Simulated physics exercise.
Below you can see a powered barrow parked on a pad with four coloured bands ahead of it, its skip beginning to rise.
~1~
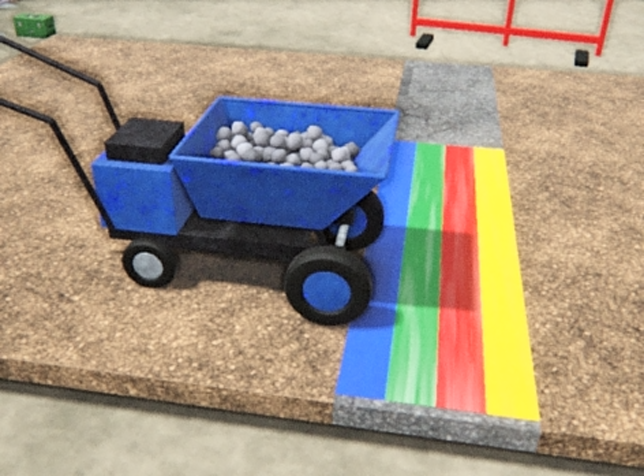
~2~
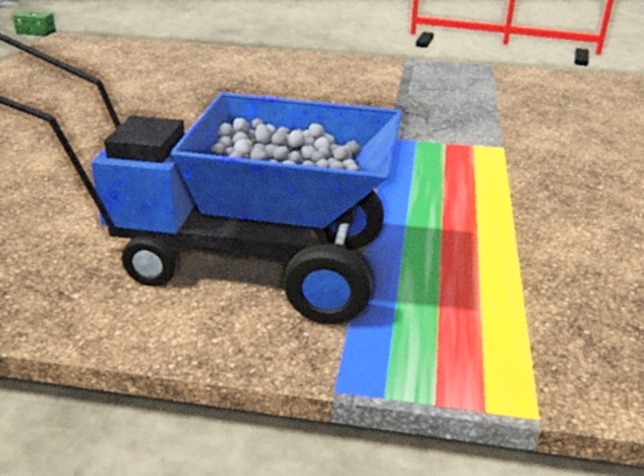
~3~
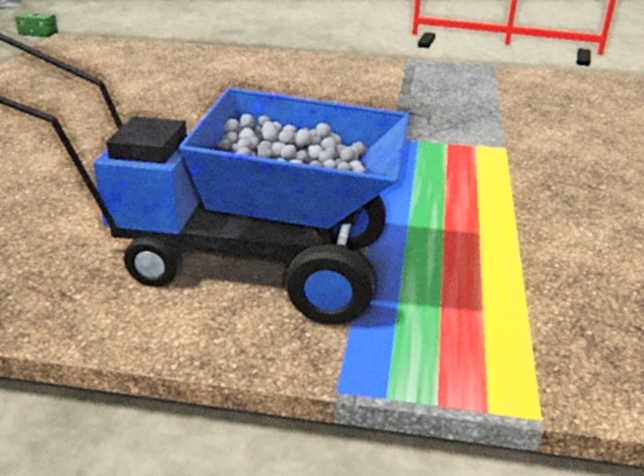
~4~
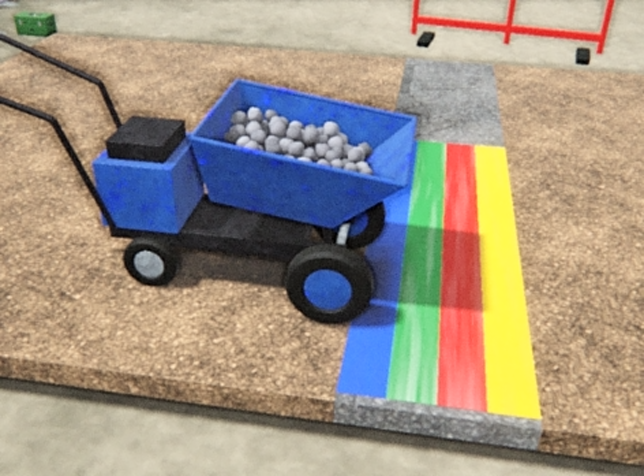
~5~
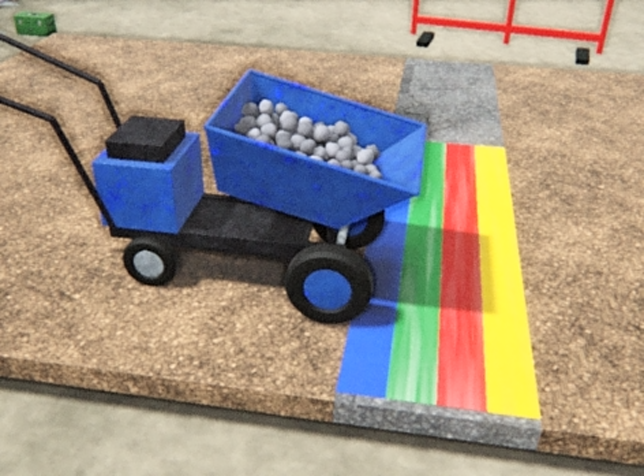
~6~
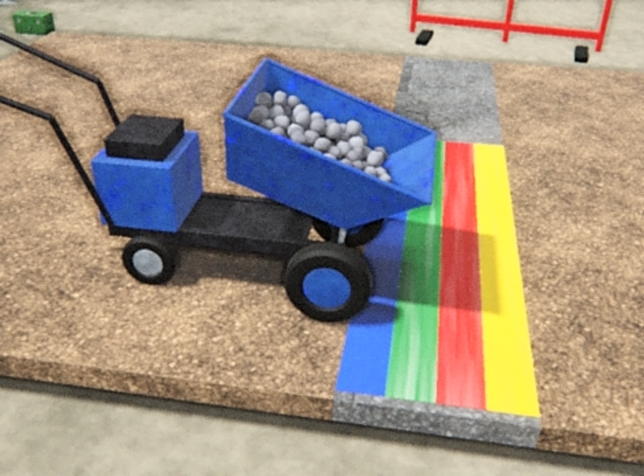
On a brown pad beside blue, green, red and yellow stripes, a blue powered barrow stood still while its skip, loaded with round grey cobbles, gradually rose at the back and tilted toward the right.
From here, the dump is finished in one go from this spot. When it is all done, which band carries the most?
The yellow band carries the most.
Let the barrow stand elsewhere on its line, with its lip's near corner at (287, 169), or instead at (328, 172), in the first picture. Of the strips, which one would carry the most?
First spot: Green; second spot: Red.
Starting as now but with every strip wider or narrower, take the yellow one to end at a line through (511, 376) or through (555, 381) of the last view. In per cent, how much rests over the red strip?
The first gives around 0 per cent, the second around 20 per cent.
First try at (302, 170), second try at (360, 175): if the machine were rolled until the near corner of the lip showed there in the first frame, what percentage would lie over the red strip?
In order: About 20 % and 30 %.
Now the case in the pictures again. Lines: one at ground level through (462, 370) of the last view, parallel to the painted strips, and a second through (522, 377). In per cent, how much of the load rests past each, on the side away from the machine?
I'd say about 70 and about 30 in a hundred.
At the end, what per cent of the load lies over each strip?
The blue strip takes 0 per cent, the green strip 0, the red strip 10 and the yellow strip 35.
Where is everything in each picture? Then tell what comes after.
In the first picture, lip of the skip near (385, 178), level; top of the load near (281, 162), round cobbles; blue strip near (367, 356); green strip near (413, 362); red strip near (461, 368); yellow strip near (509, 374).
In the second picture, lip of the skip near (387, 177), level; top of the load near (280, 139).
In the third picture, lip of the skip near (396, 181), tipped barely; top of the load near (266, 151).
In the fourth picture, lip of the skip near (405, 186), tipped a little; top of the load near (273, 146).
In the fifth picture, lip of the skip near (417, 194), tipped a little; top of the load near (284, 141).
In the sixth picture, lip of the skip near (429, 203), tipped clearly; top of the load near (282, 124); blue strip near (367, 353); green strip near (413, 358); red strip near (461, 364); yellow strip near (509, 370).
Shortly afterwards, skip tipped steeply; the whole lot in the skip.
Next, skip tipped right over; the bulk in the skip; only a few over the red strip; near a quarter over the yellow strip; only a few off the paint.
Some moments later, skip tipped right over; near a third in the skip; a little over the red strip; near a third over the yellow strip; near a quarter off the paint.
In the end, skip tipped right over; near a third in the skip; none at all over the blue strip; none at all over the green strip; a little over the red strip; near a third over the yellow strip; near a quarter off the paint.
